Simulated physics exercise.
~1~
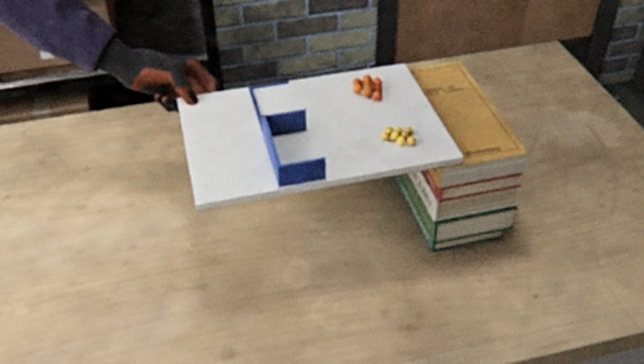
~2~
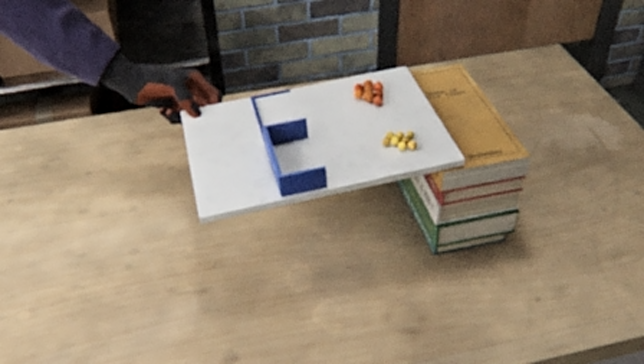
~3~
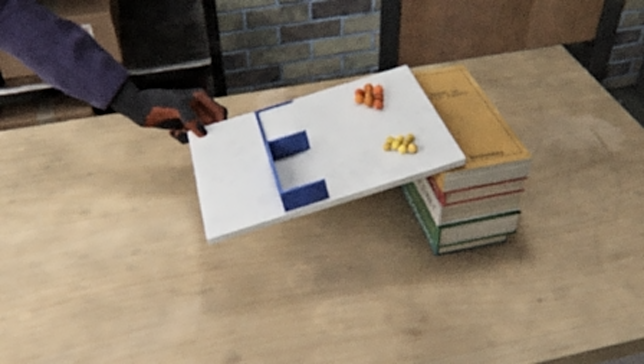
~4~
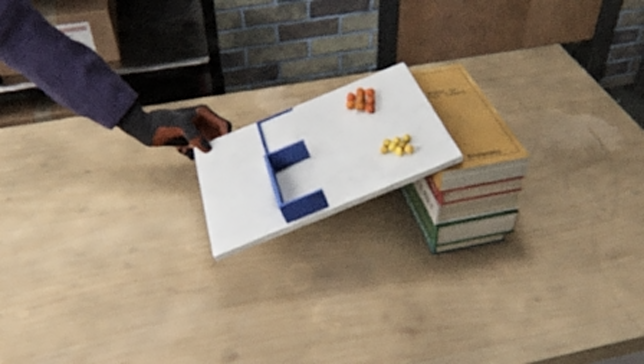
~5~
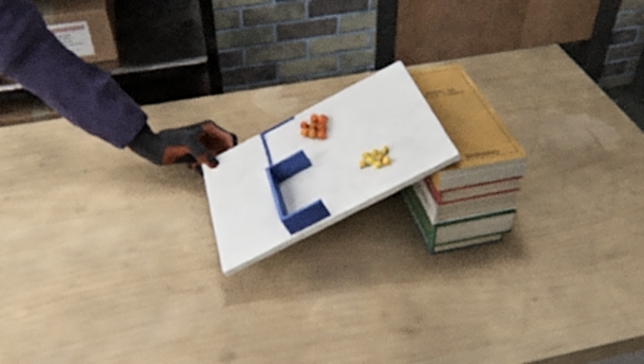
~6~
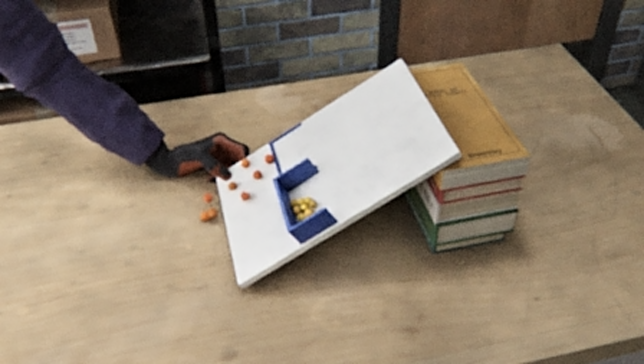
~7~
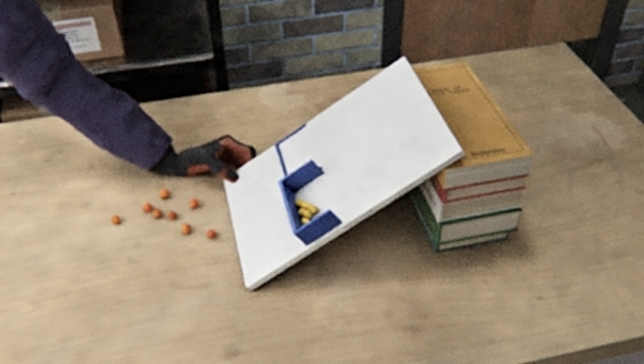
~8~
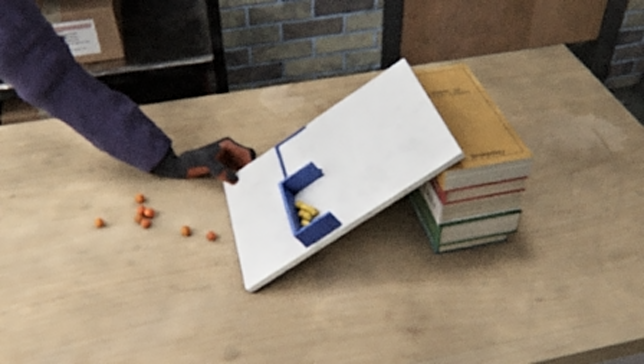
A pale wooden table stands before a grey brick wall, seen from slightly above in a gently swaying view. A gloved hand in a purple sleeve holds the left end of a white board, whose right end rests on stacked books with a yellow cover on top. Orange pieces lie farther back and yellow ones nearer, to the right of blue barriers. The hand lowers its end, steepening the slope, and both groups slide left. The yellow pieces stop inside the nearer barrier, while the orange ones pass the farther barrier, roll off and end scattered on the table.
